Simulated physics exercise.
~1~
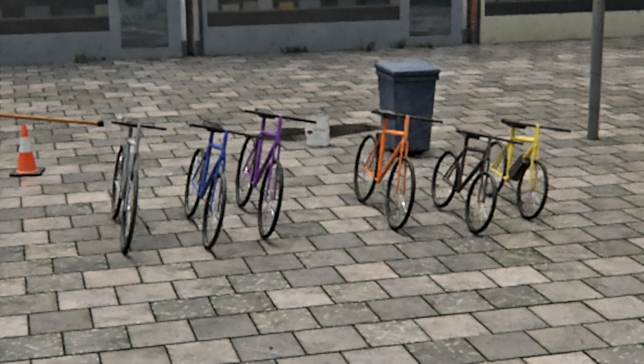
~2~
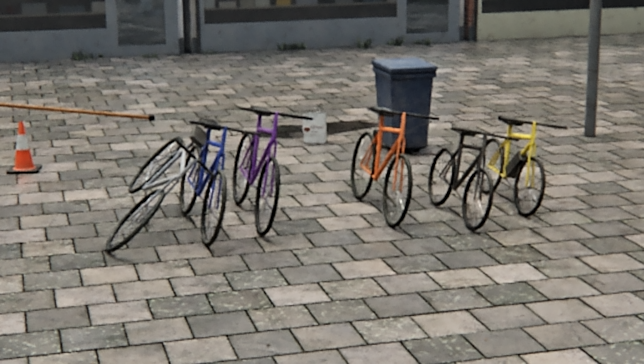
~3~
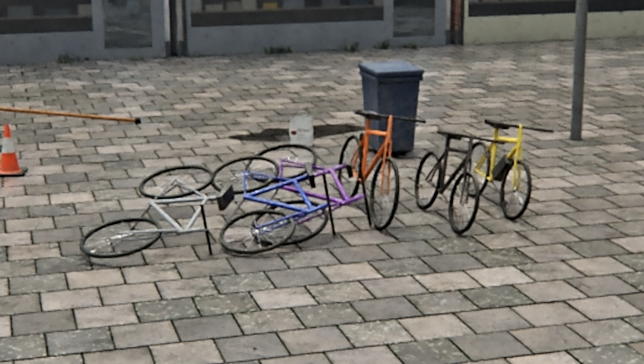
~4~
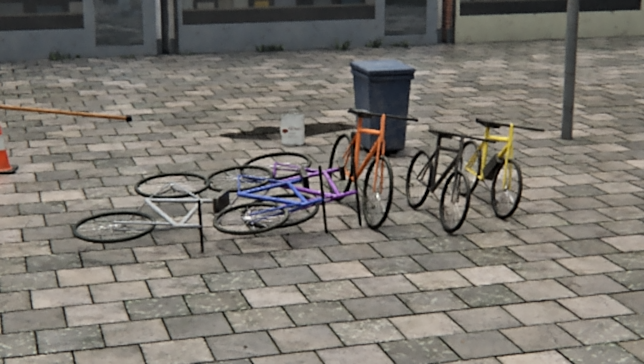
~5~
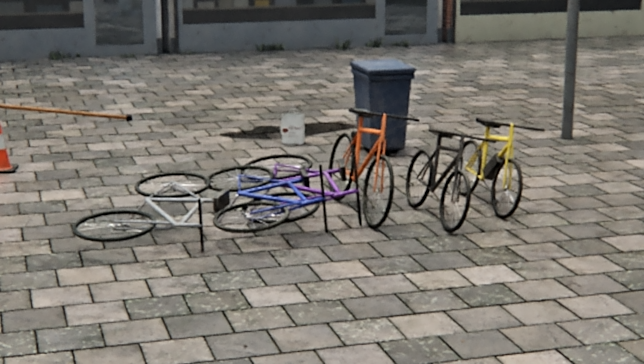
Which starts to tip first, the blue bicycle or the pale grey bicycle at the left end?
The pale grey bicycle starts to tip first, while the blue one is still standing in its place and only goes over afterwards.
